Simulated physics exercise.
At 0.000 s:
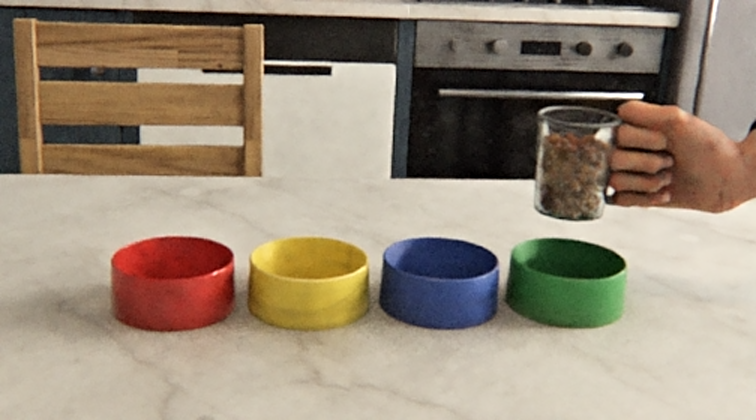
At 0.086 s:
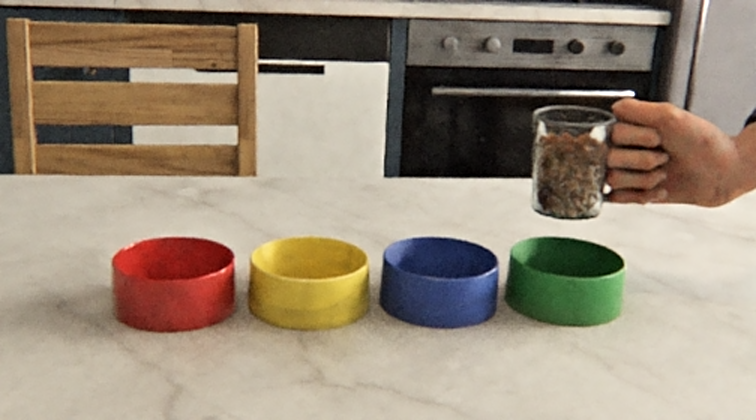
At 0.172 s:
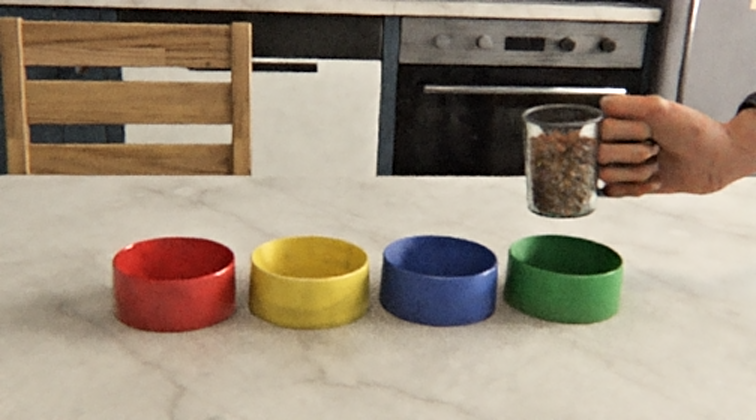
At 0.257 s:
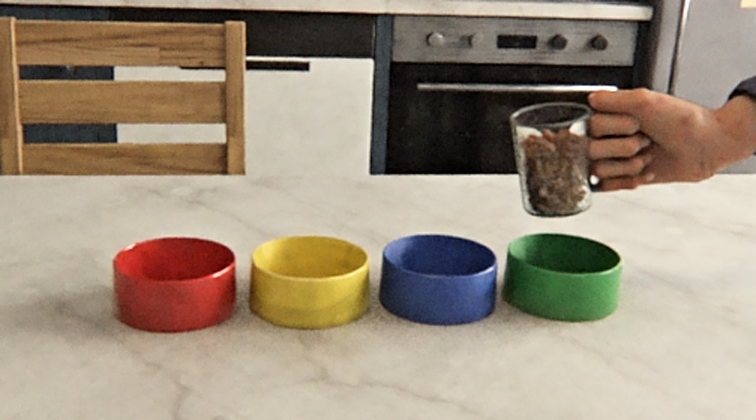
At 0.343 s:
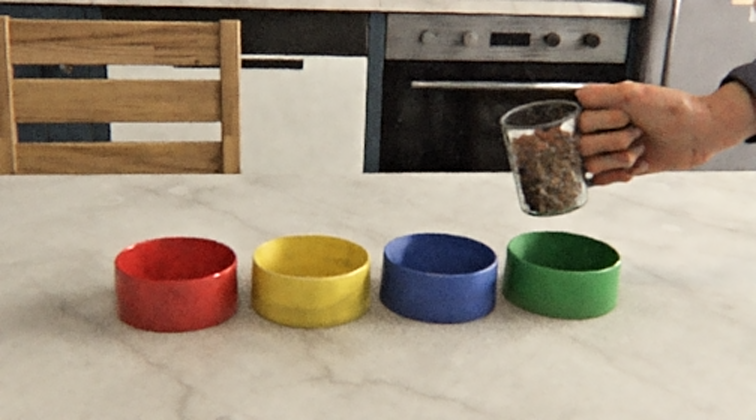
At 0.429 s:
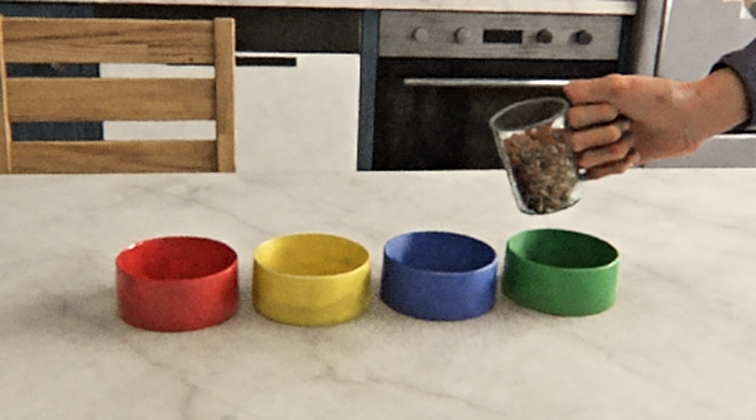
A clear glass cup of small brown pieces, held by a hand above the green dish, drifted slightly left and tilted gradually leftward, while the red, yellow, blue and green dishes sat on the table.
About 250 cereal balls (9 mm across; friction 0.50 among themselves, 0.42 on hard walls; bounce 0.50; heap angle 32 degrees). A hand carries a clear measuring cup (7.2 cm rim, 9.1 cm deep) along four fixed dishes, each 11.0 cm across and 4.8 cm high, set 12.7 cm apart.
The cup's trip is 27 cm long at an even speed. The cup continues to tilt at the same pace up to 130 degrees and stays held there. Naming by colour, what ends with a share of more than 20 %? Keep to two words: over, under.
In order: Red dish: Within a fifth, blue dish: Within a fifth, green dish: Within a fifth, yellow dish: Beyond a fifth, counter: Within a fifth.
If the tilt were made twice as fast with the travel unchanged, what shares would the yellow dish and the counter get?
That gives yellow 0 with 0 for the counter.
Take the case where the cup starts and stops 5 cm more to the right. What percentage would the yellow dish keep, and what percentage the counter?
Yellow 20; counter 40.
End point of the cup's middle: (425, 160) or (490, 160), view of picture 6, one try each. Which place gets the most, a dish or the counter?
Most lands at yellow on the first run and at blue on the second.
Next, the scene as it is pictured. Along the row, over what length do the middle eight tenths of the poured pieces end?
About 6 cm.
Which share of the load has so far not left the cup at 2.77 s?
I'd estimate some 0 per cent of the load.
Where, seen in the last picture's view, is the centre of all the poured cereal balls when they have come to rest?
I'd put it at about (309, 284).
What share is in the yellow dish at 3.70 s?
100 %.
Then, at 1.83 s, tilt 96 degrees; cup holds 100 %.
Then, at 2.77 s, tilt 130 degrees; cup holds 0 %, yellow 100 %.
Then, at 3.70 s, tilt 130 degrees; cup holds 0 %, yellow 100 %.
At rest (4.0 s), red 0 %, blue 0 %, green 0 %, yellow 100 %, counter 0 %.
